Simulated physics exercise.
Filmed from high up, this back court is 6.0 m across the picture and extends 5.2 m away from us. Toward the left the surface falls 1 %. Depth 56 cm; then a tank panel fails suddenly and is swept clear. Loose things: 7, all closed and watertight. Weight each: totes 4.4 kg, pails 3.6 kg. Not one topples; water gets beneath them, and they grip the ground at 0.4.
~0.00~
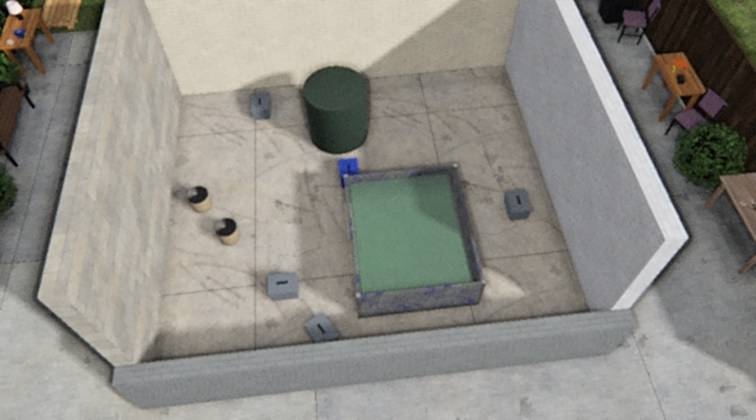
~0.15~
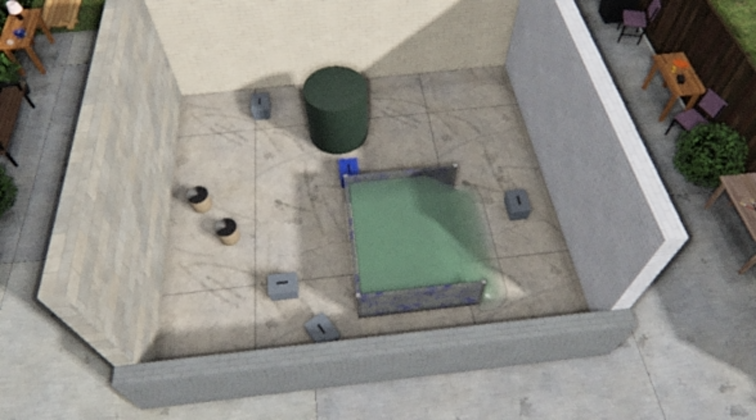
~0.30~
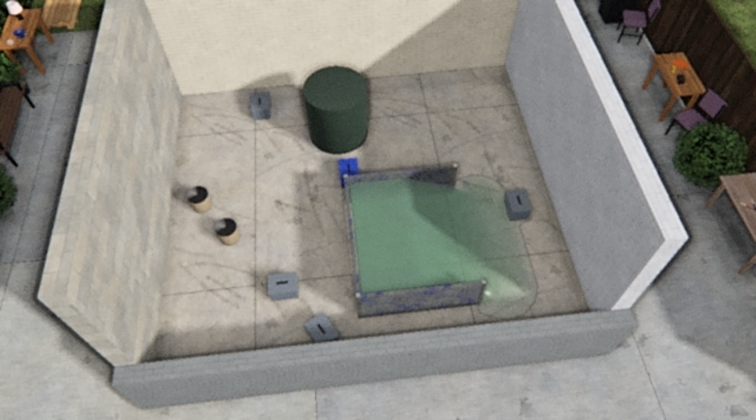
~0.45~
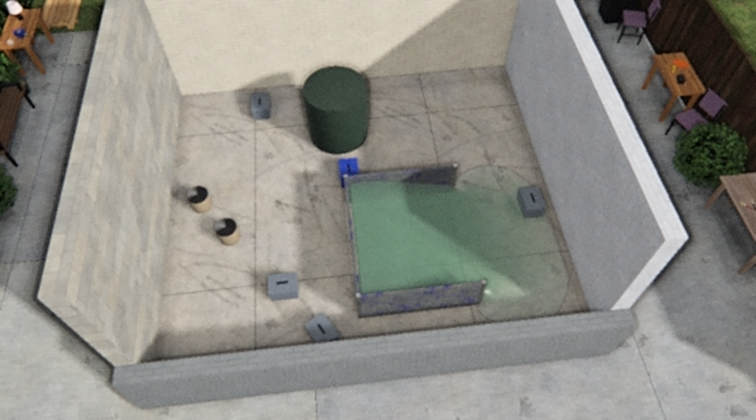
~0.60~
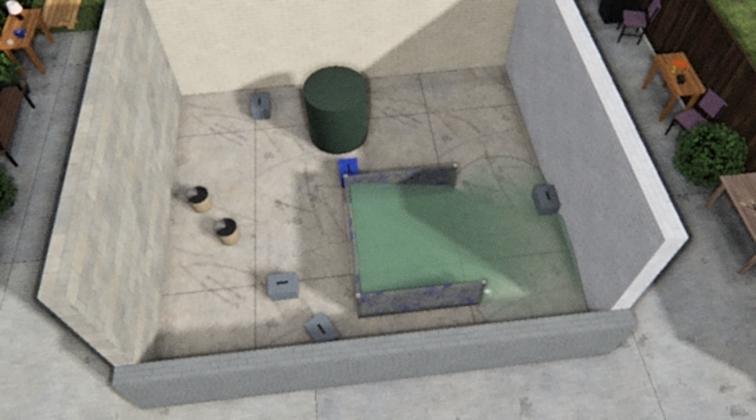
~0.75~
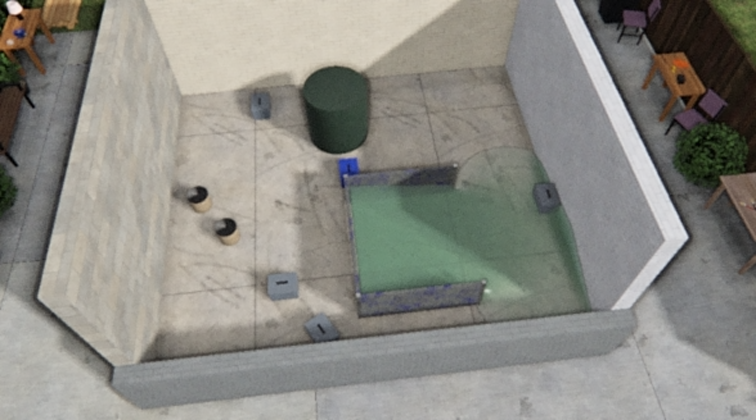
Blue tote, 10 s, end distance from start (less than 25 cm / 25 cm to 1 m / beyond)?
It'll be somewhat displaced.
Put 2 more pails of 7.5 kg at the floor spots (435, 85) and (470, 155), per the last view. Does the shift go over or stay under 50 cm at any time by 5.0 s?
Lab note - in order: Above threshold / above threshold.
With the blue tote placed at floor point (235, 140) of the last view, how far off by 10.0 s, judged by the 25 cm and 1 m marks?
From that spot, it is pushed far off.
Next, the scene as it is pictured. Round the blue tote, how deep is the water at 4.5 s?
About 0 cm.
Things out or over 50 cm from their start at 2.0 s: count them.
Count: 1.
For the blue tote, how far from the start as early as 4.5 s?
Shift: About 0 cm.
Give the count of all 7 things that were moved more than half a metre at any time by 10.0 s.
That comes to 5.
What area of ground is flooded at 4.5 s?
Some 23 m2 of it.
After 2.0 s the blue tote is near (349, 168), 0.0 m from its start, aground; 1 afloat.
After 4.5 s the blue tote is near (349, 168), 0.0 m from its start, aground; 2 afloat.
After 7.0 s the blue tote is near (349, 168), 0.0 m from its start, aground; 4 afloat.
After 10.0 s the blue tote is near (378, 158), 0.5 m from its start, afloat; 6 afloat.
